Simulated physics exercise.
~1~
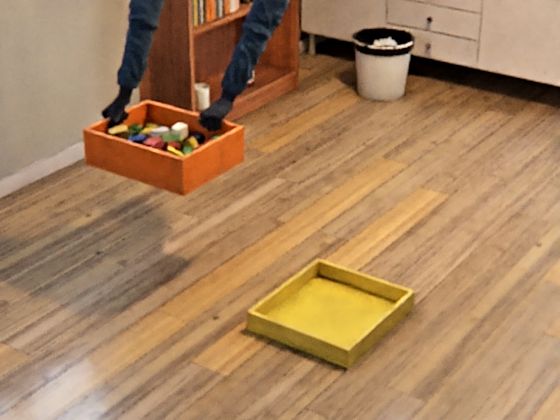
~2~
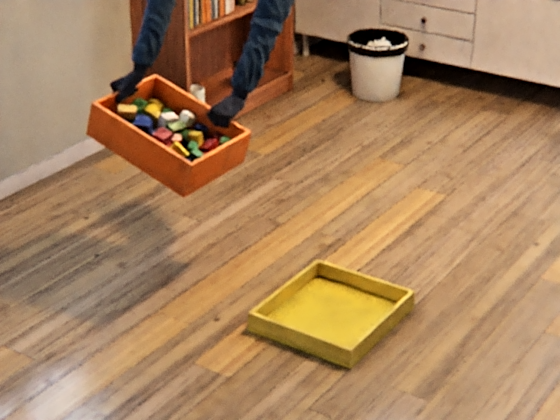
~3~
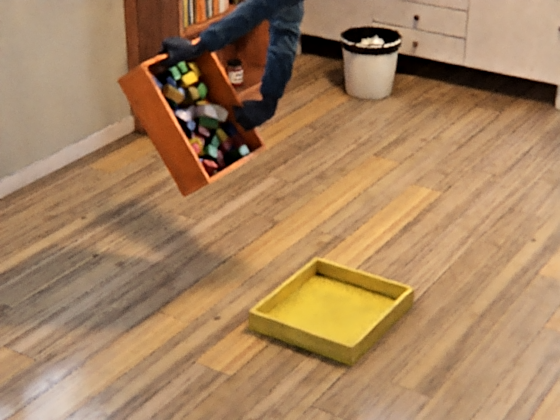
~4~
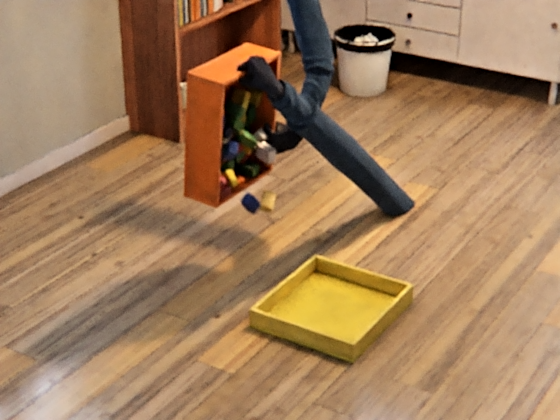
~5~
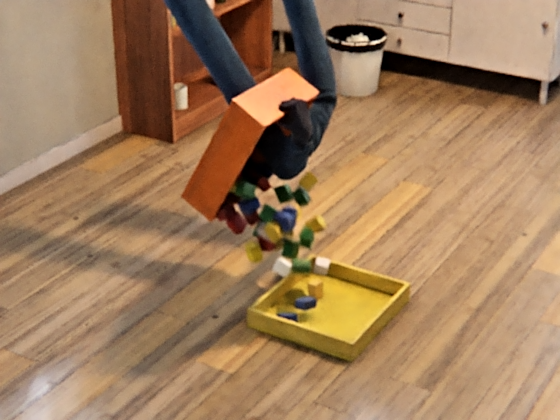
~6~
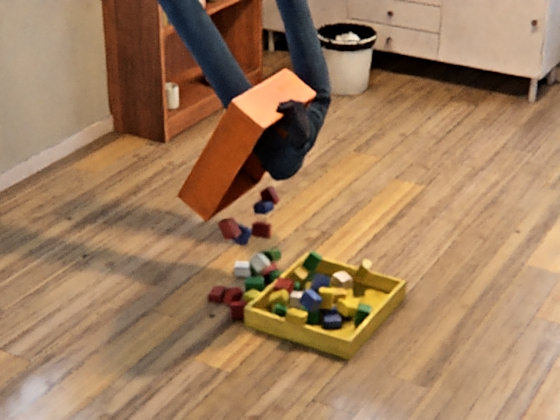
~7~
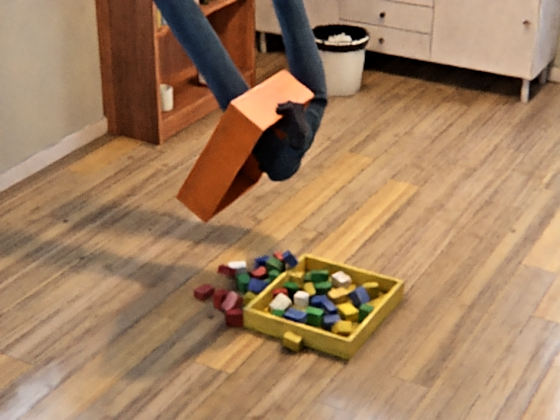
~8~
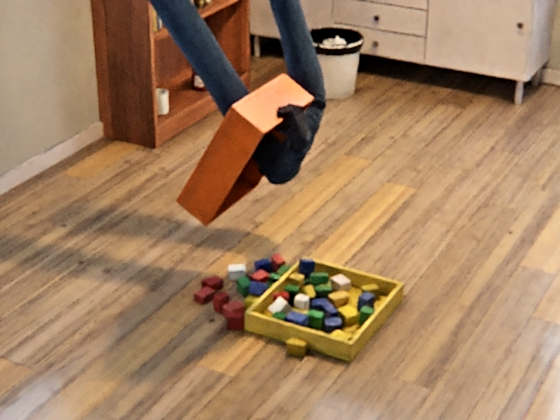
The footage shows two dark-gloved arms tilting an orange crate of colourful toy bricks above a yellow basket on a wooden floor until the bricks tumble out. Most land in the basket, while many scatter on the floor, mainly to its left, and the emptied crate stays held tipped above.
